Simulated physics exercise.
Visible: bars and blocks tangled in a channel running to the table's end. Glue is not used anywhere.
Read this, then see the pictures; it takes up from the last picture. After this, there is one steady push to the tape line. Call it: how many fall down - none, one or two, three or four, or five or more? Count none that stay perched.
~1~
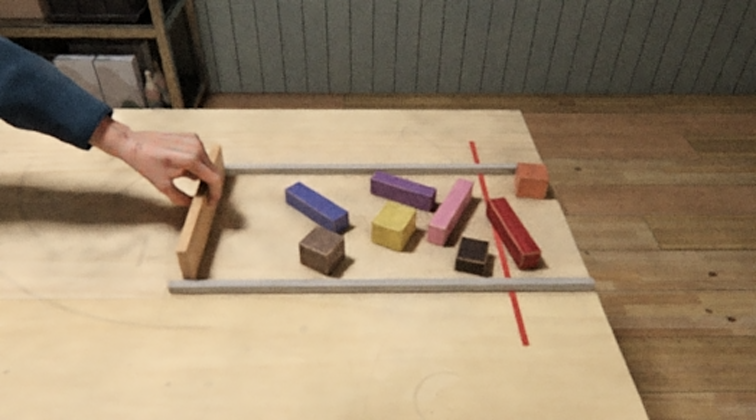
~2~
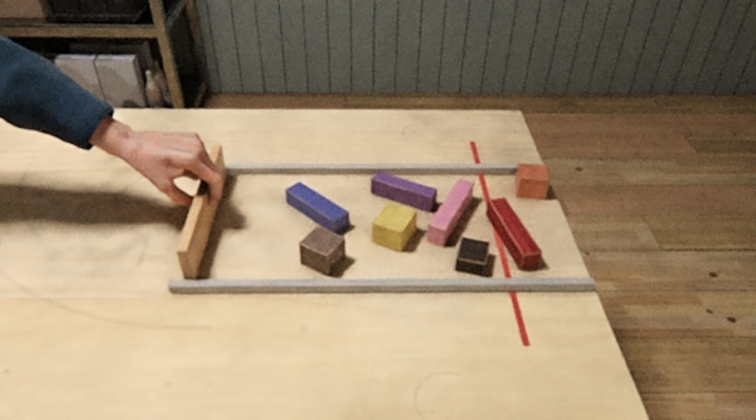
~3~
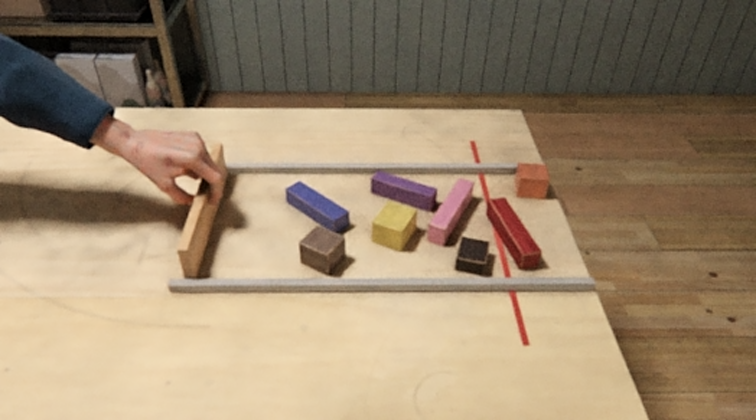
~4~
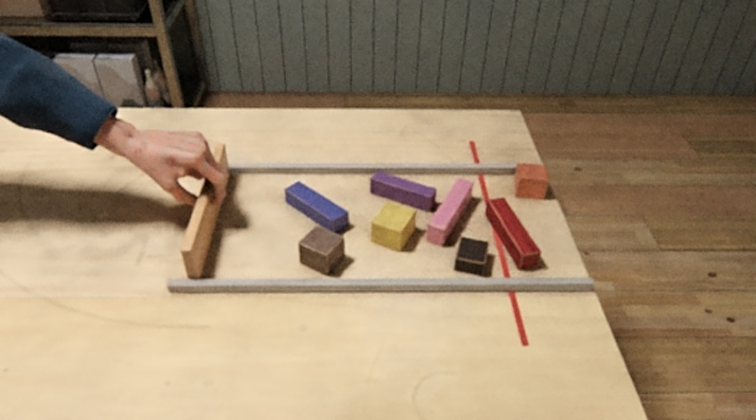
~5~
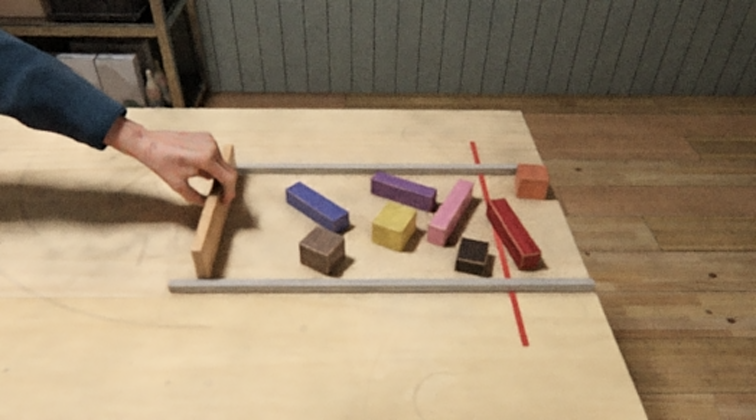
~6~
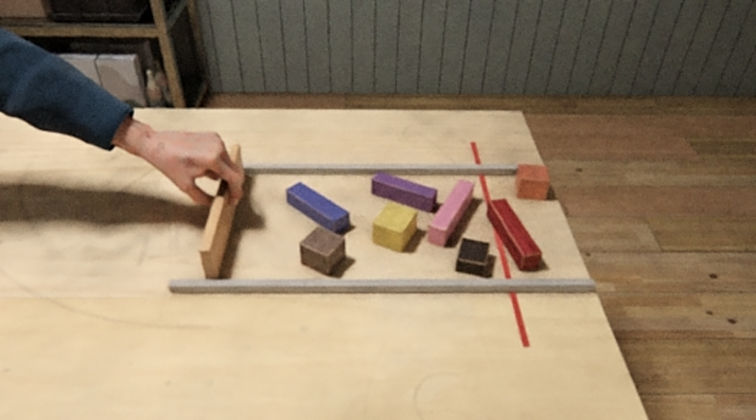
Call: One or two fall down.
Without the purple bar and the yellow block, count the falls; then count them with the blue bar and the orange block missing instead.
0 for the first case, 0 for the second.
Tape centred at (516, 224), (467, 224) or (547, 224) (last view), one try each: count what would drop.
Try by try, 3, 0 and 6.
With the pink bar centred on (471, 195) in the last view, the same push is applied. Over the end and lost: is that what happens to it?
That pink bar hangs in there.
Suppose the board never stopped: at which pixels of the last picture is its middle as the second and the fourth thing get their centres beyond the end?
The first one at (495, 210), the next at (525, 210).
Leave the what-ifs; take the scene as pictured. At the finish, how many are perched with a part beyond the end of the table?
I make it 1.
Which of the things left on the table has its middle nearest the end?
It would be the orange block.
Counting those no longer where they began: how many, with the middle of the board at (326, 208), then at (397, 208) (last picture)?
First 2, after that 5.
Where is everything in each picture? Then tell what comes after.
Orange block (531, 181); red stick (512, 232); black block (472, 256); board (204, 208); tape (494, 223), in the first picture.
Red stick (512, 232); blue bar (317, 207), in the second picture.
Black block (472, 256); yellow block (394, 226), in the third picture.
Orange block (531, 181); purple bar (403, 191), in the fourth picture.
Red stick (512, 232); board (218, 207), in the fifth picture.
Orange block (532, 182); red stick (513, 233); black block (473, 257); board (225, 208); tape (494, 224), in the sixth picture.
Soon after, none off yet; orange block at rest near (532, 182); red stick at rest near (513, 233); black block at rest near (473, 257).
By the end, the number that fall off is one or two; fallen, red stick.
